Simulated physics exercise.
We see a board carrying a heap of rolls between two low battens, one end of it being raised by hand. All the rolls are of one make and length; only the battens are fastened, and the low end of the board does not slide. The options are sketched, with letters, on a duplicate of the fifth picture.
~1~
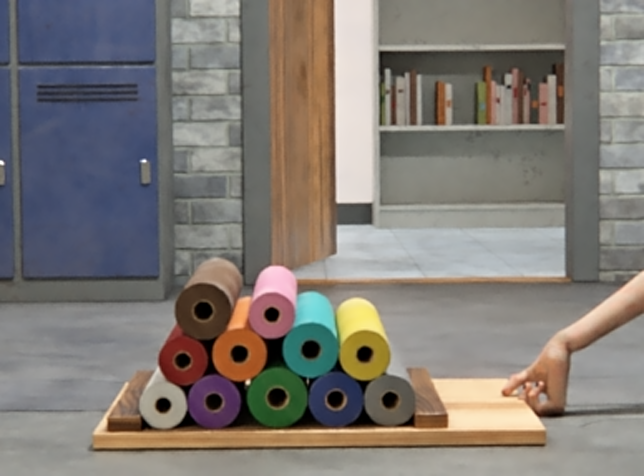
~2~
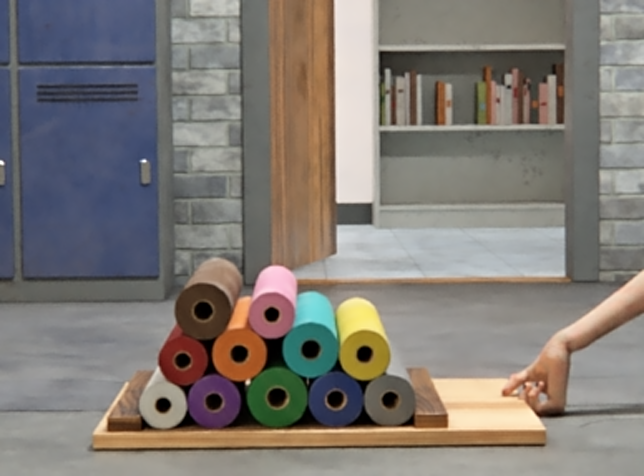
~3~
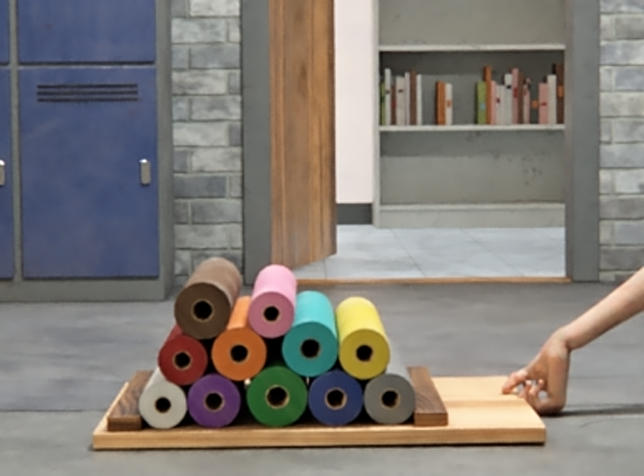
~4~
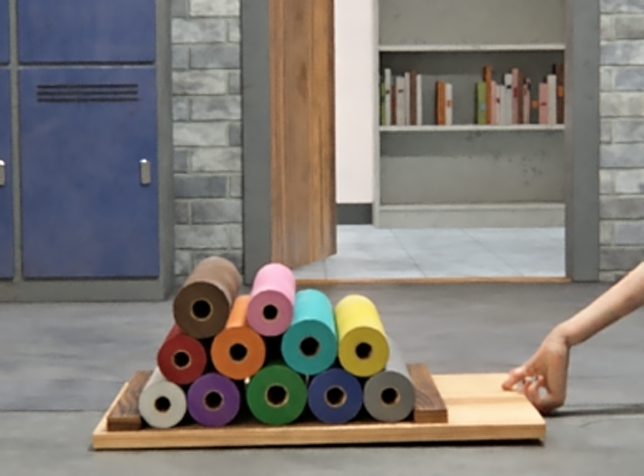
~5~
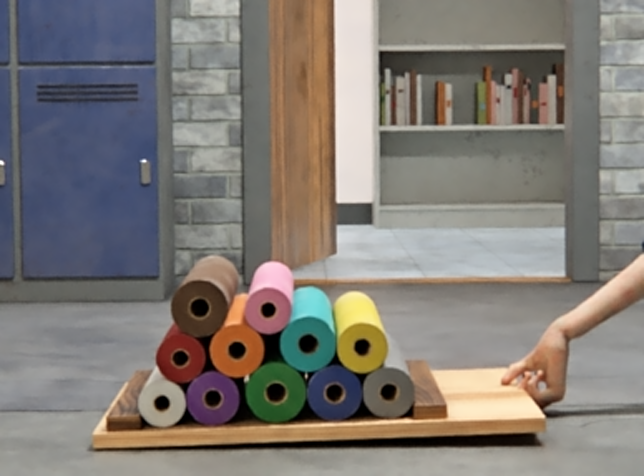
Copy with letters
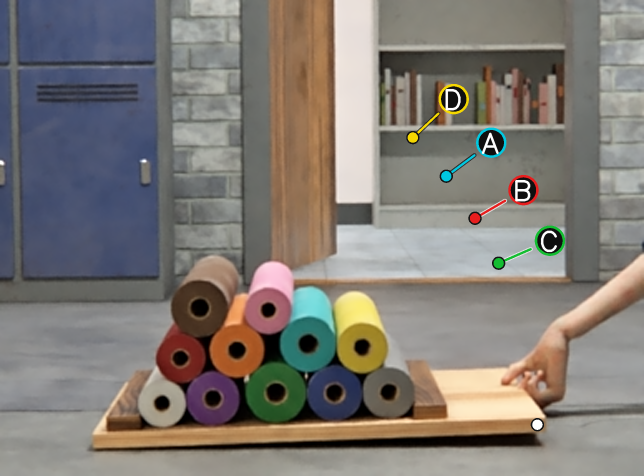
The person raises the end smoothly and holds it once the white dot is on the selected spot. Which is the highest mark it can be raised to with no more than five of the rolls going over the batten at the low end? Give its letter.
Lift it to B and no more.
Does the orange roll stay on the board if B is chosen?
No.
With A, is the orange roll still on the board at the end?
No, with A.
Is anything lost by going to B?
Yes.
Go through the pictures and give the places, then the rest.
Yellow roll (365, 355); orange roll (240, 354); pink roll (272, 315), in the first picture.
Pink roll (272, 315); brown roll (203, 311), in the second picture.
Board (318, 403); purple roll (214, 401), in the third picture.
Board (318, 401); white roll (163, 404); purple roll (214, 400), in the fourth picture.
Board (318, 398); white roll (162, 403); purple roll (213, 398), in the fifth picture.
On the marked copy, A at (446, 176); B at (475, 219); C at (499, 263); D at (413, 138); the white dot at (538, 425).
Following B. Soon after the start, board at 17°.
Later, board at 30°.
In the end, board at 30°, four over the low batten (red, orange, pink, brown).
As for the rest, A six over the low batten; C four over the low batten (red, orange, pink, brown); D six over the low batten.
